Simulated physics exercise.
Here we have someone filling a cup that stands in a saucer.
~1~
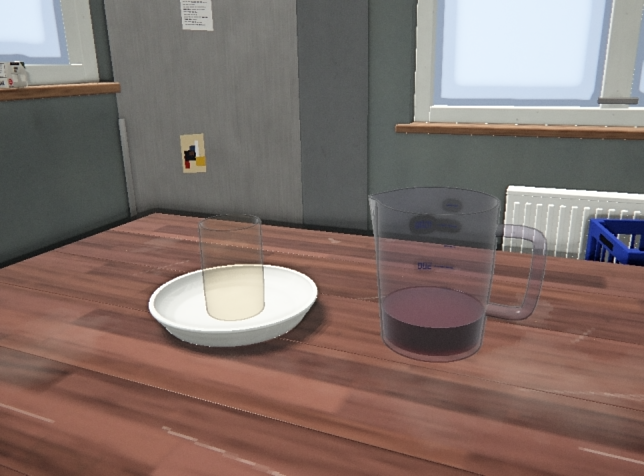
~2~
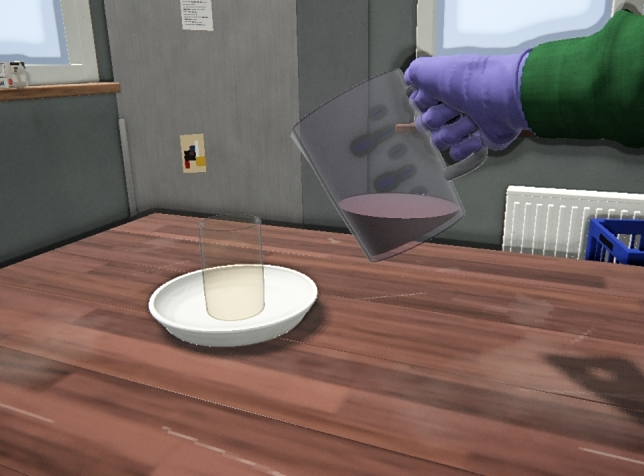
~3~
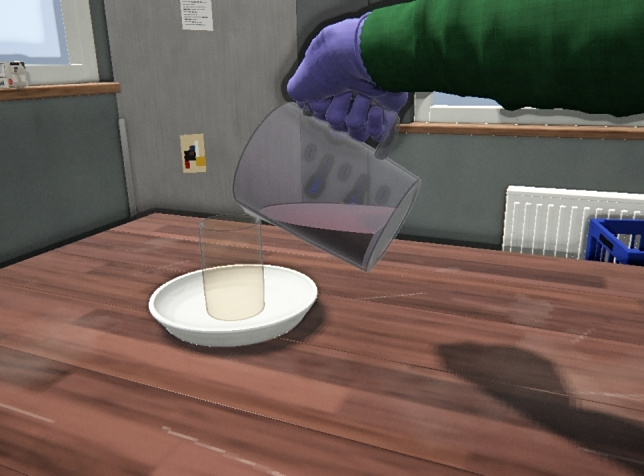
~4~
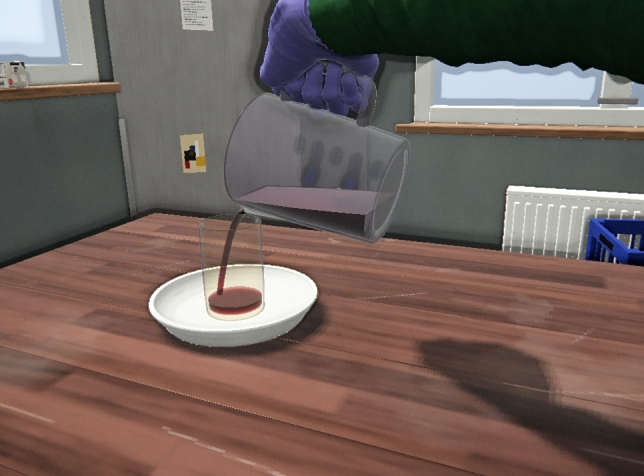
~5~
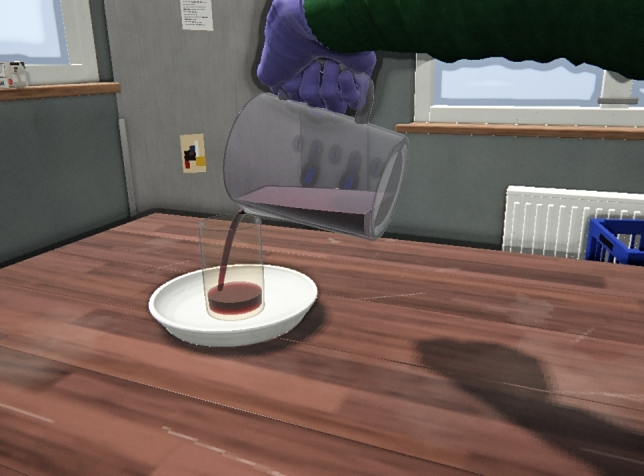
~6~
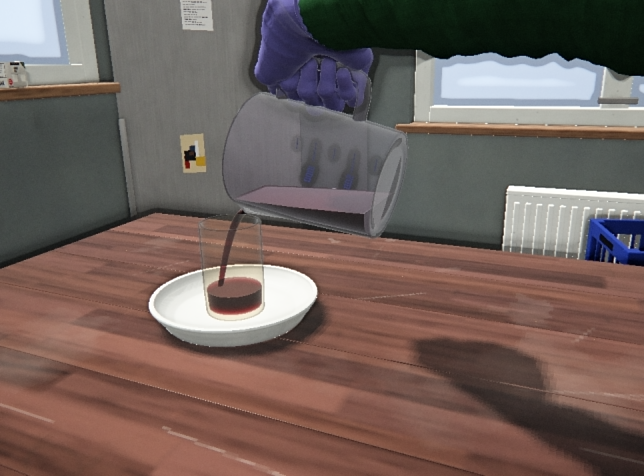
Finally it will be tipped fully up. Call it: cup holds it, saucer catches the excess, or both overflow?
The cup holds it.
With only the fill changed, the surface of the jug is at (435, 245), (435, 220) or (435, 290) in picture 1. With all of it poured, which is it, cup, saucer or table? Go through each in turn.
In turn: Over both, floods the top, saucer too.
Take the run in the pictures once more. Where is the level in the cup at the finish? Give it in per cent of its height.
I reckon it sits around 80 %.
A moment on, the cup is about half full; the saucer is dry.
Further on, the cup is about three quarters full; the saucer is dry.
When it is over, the cup is about three quarters full; the saucer is dry.
